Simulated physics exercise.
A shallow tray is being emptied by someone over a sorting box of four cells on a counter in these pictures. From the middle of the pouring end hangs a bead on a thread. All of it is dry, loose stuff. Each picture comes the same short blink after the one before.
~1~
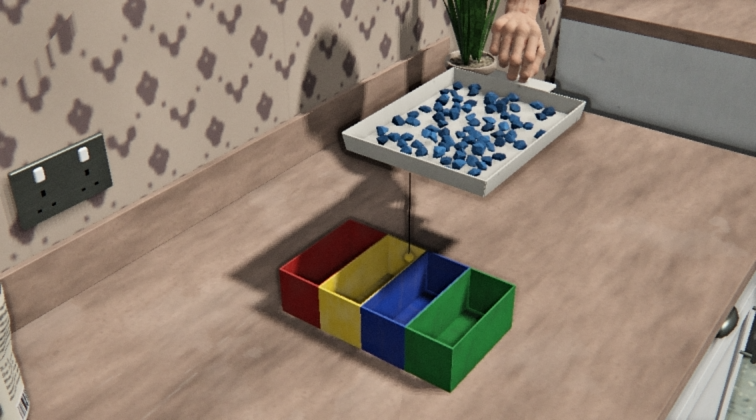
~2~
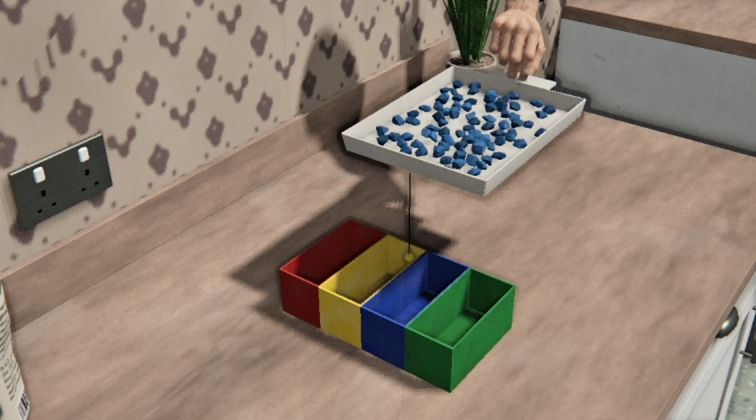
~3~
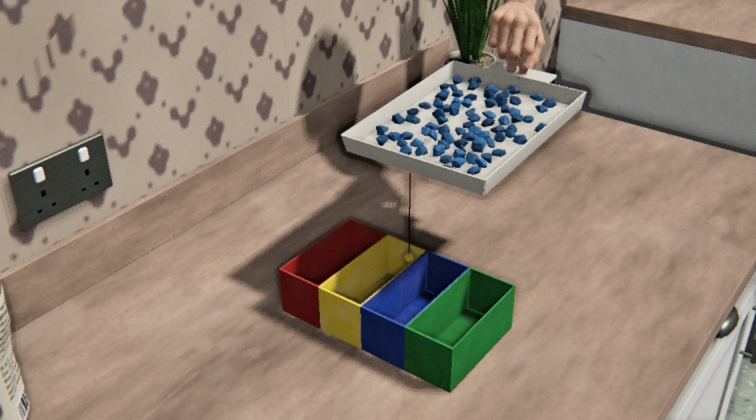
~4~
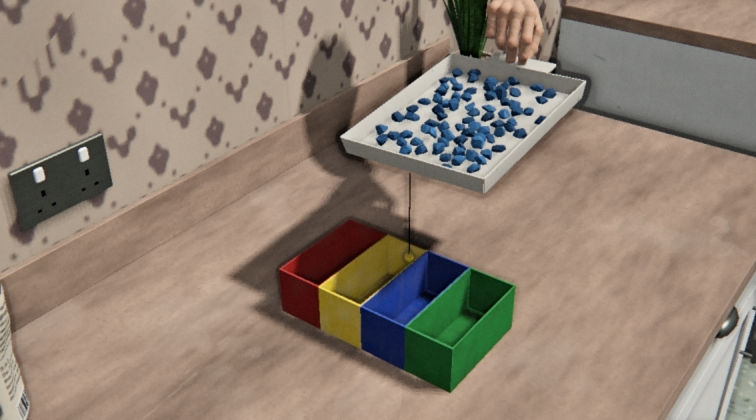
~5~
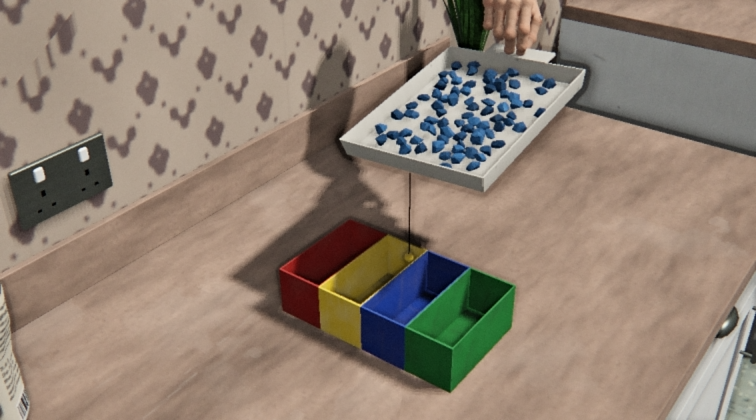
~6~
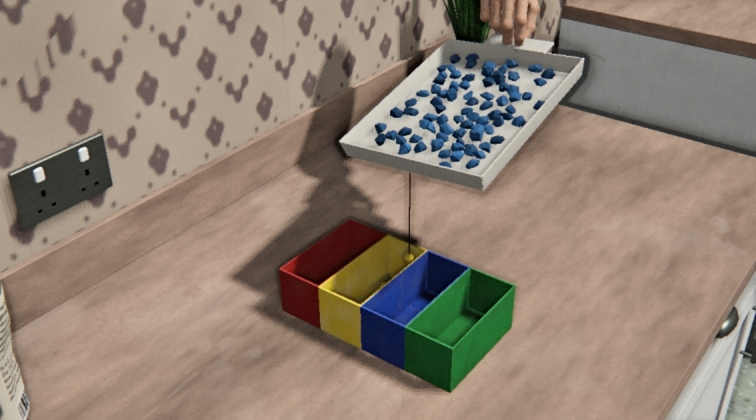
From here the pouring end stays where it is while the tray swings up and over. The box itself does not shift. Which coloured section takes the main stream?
The red section takes it.
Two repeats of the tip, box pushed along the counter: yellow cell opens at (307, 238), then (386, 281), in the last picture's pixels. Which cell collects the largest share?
The blue cell first, the red one second.
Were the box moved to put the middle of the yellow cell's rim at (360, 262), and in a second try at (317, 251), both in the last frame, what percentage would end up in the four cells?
First case 100 in a hundred, second case 100 in a hundred.
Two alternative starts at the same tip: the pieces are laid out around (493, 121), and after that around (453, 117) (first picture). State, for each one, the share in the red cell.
Some 50 and then some 70 per cent.
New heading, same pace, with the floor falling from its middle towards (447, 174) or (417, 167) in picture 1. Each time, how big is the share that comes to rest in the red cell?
Lab note: Try one about 0 %, try two about 10 %.
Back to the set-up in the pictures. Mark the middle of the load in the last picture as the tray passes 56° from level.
Roughly at (395, 124).
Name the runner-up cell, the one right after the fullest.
Yellow.
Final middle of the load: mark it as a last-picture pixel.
Somewhere close to (338, 296) in the last picture.
Just after the last frame, tray tipped steeply; every one on the tray.
A moment on, tray tipped right over; roughly half on the tray; roughly a quarter in the red cell; about a tenth in the yellow cell; about a tenth falling or outside the box.
Further on, tray tipped past a quarter turn; roughly two thirds in the red cell; roughly a third in the yellow cell; about a tenth falling or outside the box.
When it is over, tray tipped past a quarter turn; roughly two thirds in the red cell; roughly a third in the yellow cell; not one in the green cell; not one in the blue cell; about a tenth outside the box.
